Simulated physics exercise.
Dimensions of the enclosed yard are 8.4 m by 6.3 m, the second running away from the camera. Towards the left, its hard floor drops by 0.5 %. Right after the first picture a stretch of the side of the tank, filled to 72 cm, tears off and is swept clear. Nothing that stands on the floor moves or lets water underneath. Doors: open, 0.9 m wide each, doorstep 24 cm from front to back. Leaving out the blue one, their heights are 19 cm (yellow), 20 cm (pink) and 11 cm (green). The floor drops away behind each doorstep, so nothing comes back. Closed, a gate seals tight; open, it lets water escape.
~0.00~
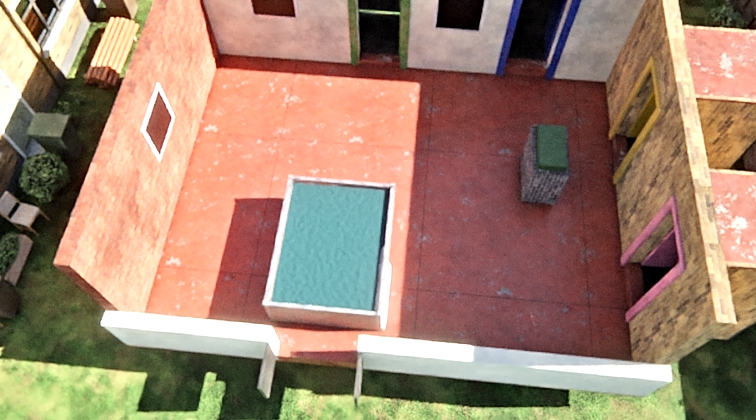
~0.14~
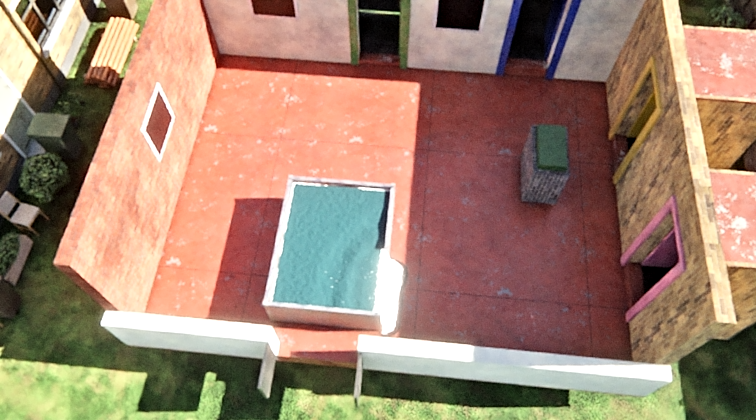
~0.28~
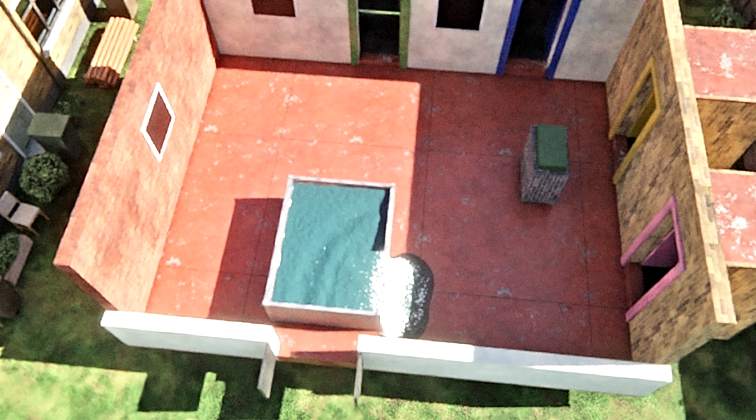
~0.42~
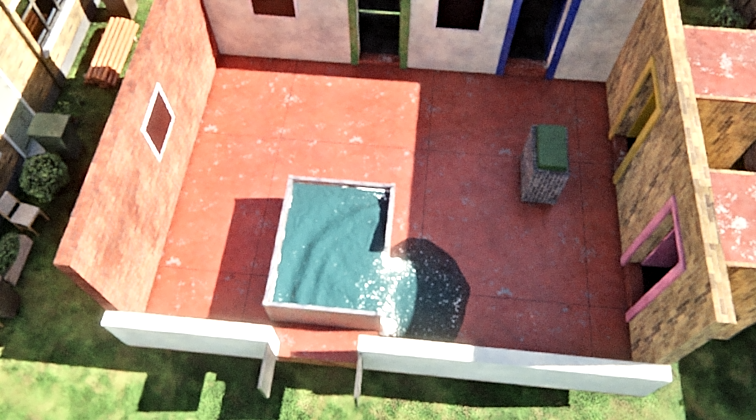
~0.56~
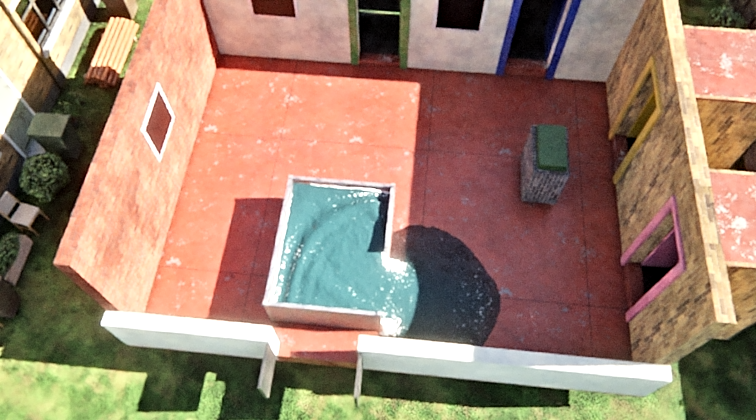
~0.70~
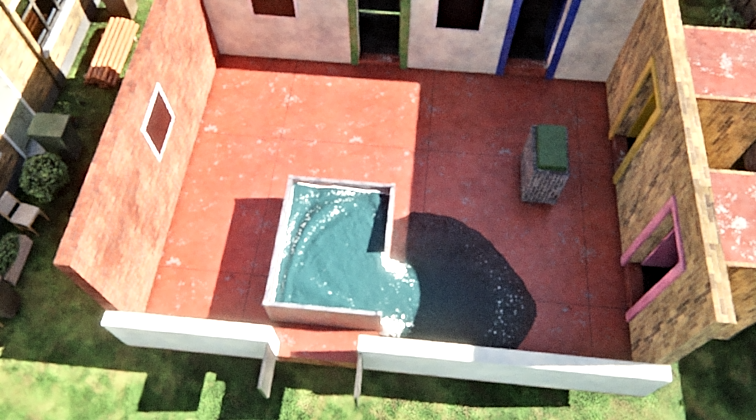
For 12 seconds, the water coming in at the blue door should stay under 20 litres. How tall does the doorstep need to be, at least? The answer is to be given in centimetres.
Close to 12.5 cm is just enough.
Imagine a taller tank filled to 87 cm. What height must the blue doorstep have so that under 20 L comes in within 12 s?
You'd need a step of close to 16 cm.
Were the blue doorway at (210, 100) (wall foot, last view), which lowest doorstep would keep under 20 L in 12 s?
Minimum: Close to 9.5 cm.
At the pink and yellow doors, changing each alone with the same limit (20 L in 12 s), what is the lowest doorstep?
About 26 cm at pink and about 8.5 cm at yellow.
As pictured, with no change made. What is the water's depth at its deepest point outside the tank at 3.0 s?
Around 34 centimetres.
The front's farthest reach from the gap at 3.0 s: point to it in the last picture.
Roughly at (603, 108) in the last view.
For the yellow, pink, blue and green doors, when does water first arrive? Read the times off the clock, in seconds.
Yellow 2.4 s, pink 1.2 s, blue 4.0 s, green 5.5 s.
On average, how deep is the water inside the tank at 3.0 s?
The mean depth is about 30 cm.
After 1.4 s water covers 25 % of the floor, deepest (38 cm) near (393, 312); it has not reached the blue door.
After 3.0 s water covers 30 % of the floor, deepest (34 cm) near (627, 365); it has not reached the blue door.
After 12.0 s water covers 95 % of the floor, deepest (16 cm) near (140, 328); 7 cm at the blue door, 0 litres in over its 26 cm doorstep.
At the blue door as built, the water arrived by 4.0 s and peaked near 19 cm at 4.2 s.
With a doorstep of 11 cm, 35 litres would have come in within the 12 s; with 14.5 cm, 11 litres. So under 20 litres takes about 12.5 cm.
